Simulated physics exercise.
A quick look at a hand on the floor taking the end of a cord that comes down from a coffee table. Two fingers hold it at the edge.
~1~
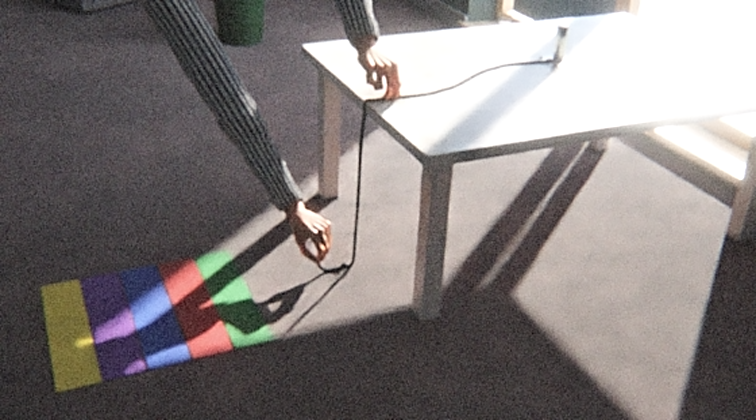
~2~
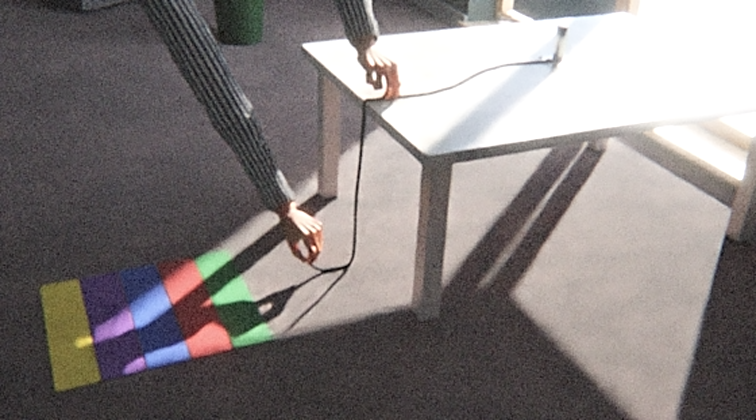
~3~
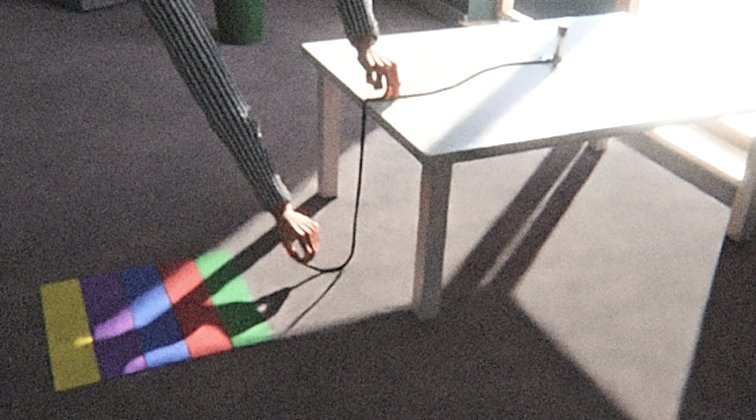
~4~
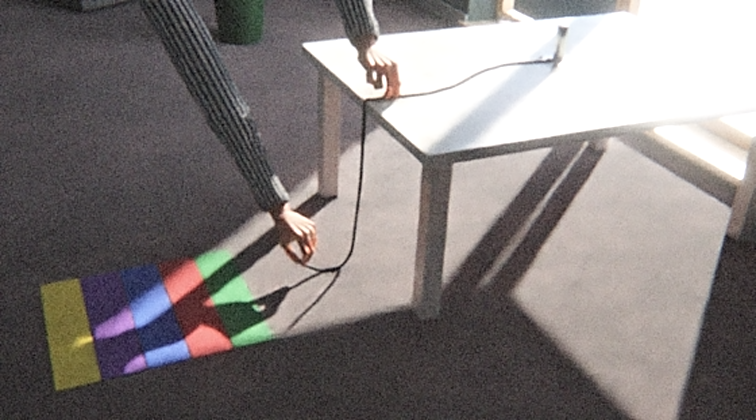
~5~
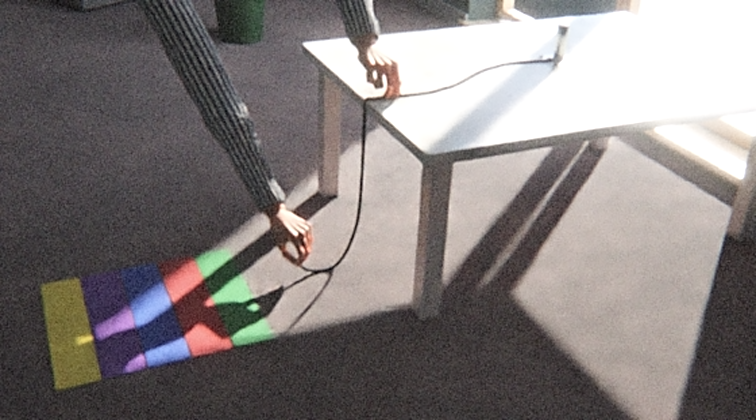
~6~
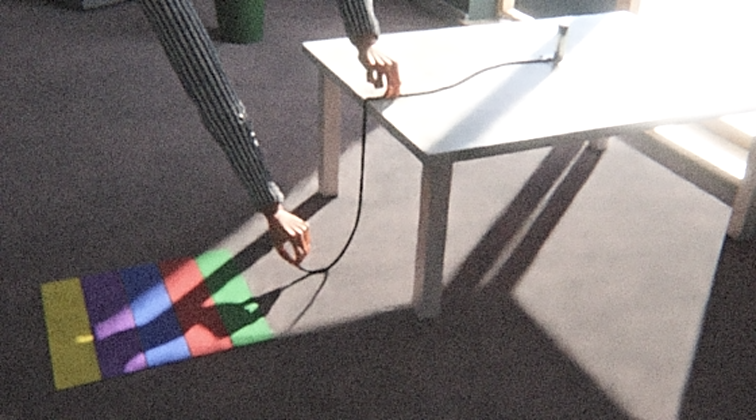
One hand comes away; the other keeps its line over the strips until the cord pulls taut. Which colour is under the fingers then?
Over red.
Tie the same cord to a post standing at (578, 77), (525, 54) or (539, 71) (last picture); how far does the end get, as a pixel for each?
About (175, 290), (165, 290) and (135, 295).
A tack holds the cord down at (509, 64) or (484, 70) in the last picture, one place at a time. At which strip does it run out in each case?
One after the other, red; red.
Soon after, end near (262, 270); short of the strips.
After that, end near (218, 279); over green.
At the stop, end near (193, 284); over red. The end stops over the red strip.
